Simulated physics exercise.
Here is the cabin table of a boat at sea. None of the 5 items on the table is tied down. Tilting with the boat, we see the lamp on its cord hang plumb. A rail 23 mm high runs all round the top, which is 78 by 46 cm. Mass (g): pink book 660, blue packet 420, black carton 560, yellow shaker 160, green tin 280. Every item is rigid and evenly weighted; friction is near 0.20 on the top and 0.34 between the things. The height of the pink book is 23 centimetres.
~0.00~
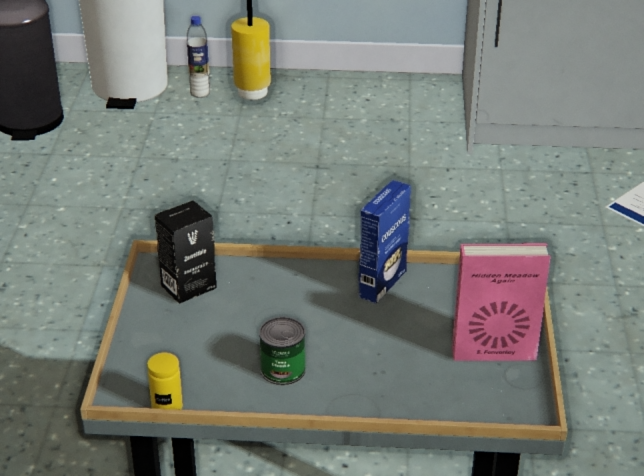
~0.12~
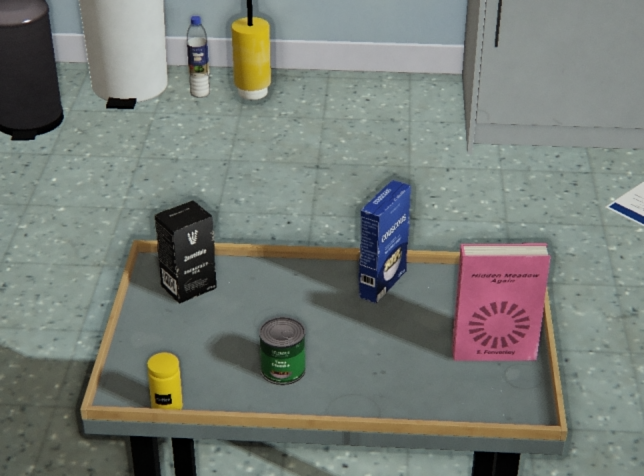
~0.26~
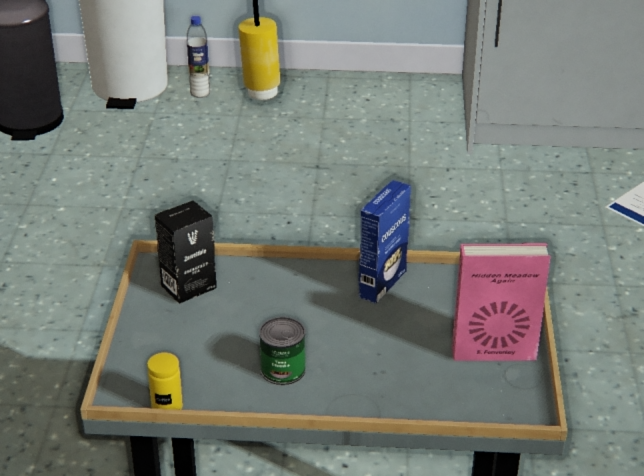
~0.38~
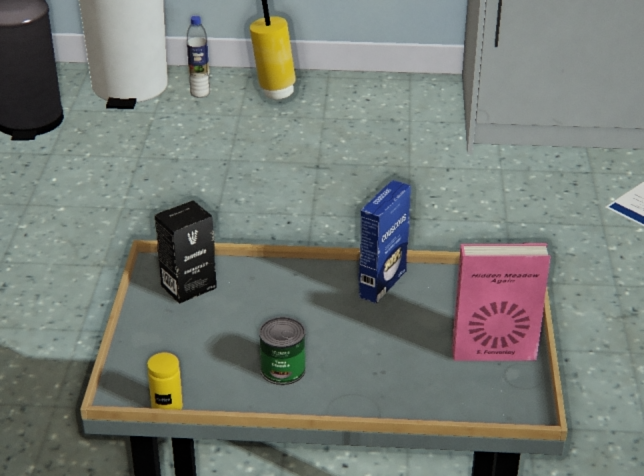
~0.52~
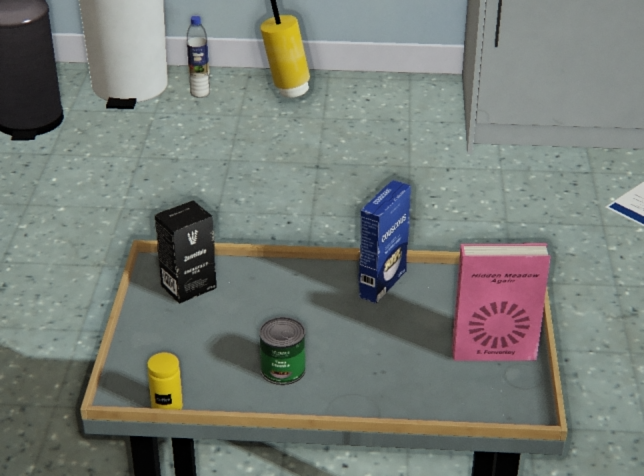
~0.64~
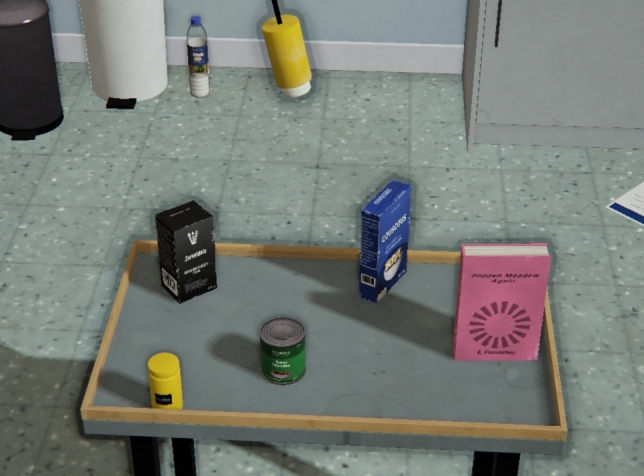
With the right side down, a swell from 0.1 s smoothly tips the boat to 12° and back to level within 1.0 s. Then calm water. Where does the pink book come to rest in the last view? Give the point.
It comes to rest at about (502, 304).
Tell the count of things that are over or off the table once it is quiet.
Total: 0.
By 0.74 s, floor tilted 10°, right side down.
By 1.04 s, boat level.
When it is over (1.6 s), all 5 within 5 cm of the start. In the last view, pink book near (502, 304).
